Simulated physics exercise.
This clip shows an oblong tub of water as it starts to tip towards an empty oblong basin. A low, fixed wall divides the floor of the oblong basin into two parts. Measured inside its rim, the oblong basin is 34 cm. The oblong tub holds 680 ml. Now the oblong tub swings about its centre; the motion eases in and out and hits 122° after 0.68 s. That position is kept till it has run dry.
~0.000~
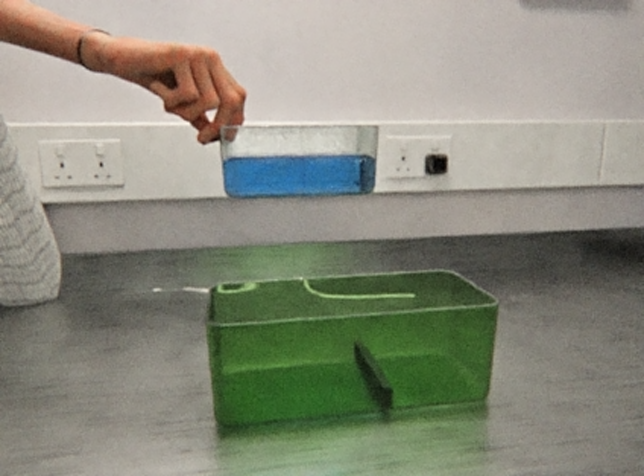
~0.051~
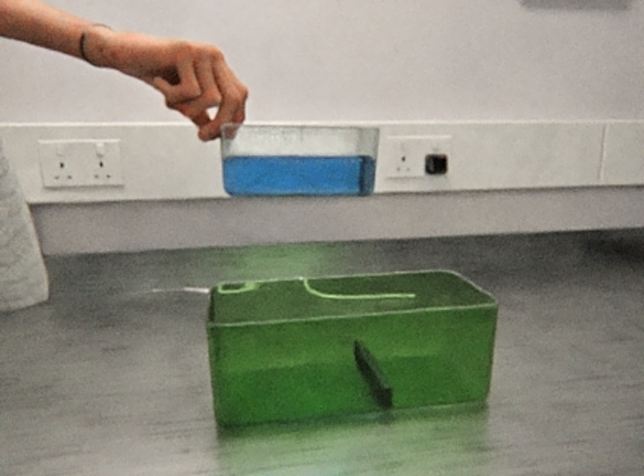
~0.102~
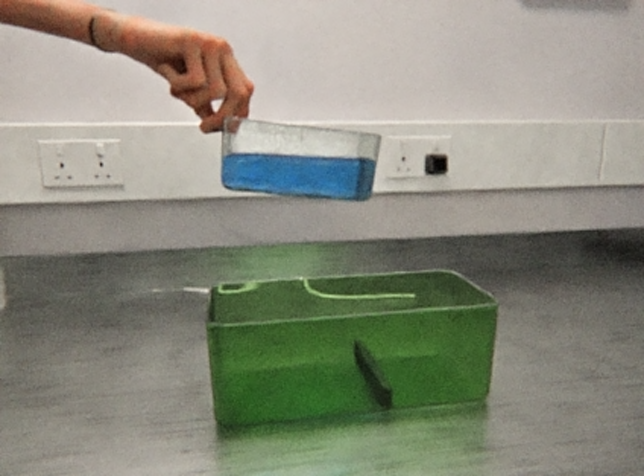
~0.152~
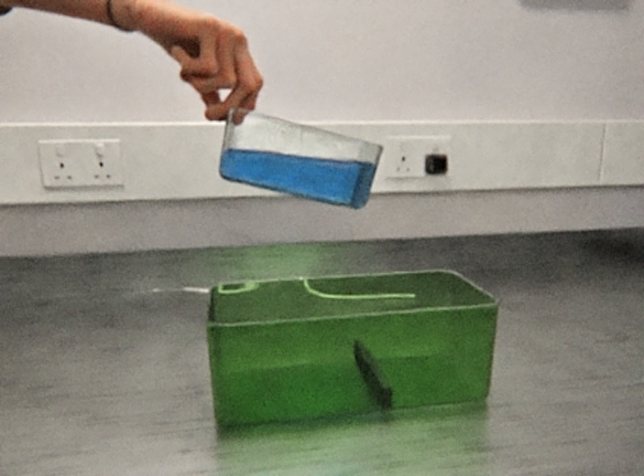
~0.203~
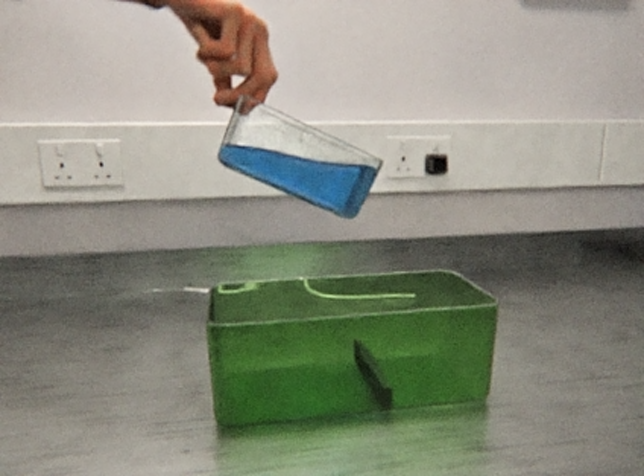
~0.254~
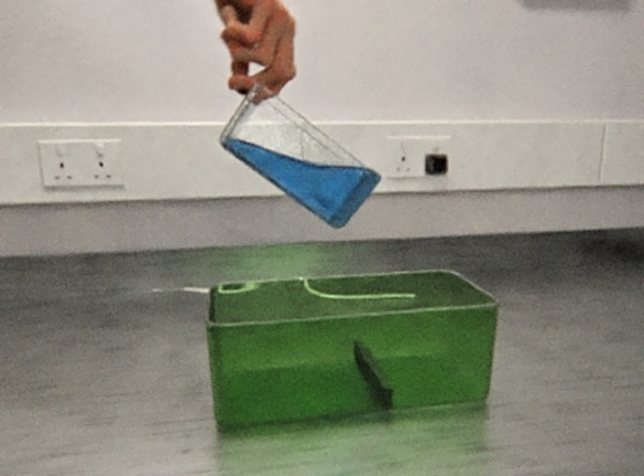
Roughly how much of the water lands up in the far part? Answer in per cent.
Around 53 %.
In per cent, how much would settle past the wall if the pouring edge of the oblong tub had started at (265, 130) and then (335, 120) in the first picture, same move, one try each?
It comes to 25 per cent, and then 40 per cent.
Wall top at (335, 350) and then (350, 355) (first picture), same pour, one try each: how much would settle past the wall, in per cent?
One try each: Around 85 percent and then around 75 percent.
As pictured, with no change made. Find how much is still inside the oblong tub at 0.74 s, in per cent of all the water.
0 %.
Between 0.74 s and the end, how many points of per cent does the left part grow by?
Near 16 percent, more or less.
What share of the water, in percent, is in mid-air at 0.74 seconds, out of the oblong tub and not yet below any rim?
Something like 12 per cent of the total.
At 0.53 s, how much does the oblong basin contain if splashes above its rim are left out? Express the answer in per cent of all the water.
I reckon close to 50 percent of it.
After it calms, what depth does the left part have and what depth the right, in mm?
Final reading - left some 10 mm, right some 20 mm.
After 0.53 s the tilt is 108° and 7 per cent is still to pour, 0 is left of the wall and 50 right of it.
After 0.74 s the tilt is 122° and 0 per cent is still to pour, 27 is left of the wall and 60 right of it.
After 0.95 s the tilt is 122° and 0 per cent is still to pour, 34 is left of the wall and 61 right of it.
After 1.18 s the tilt is 122° and 0 per cent is still to pour, 42 is left of the wall and 53 right of it.
In the end 43 per cent lies left of the wall, 53 right of it and 5 outside.
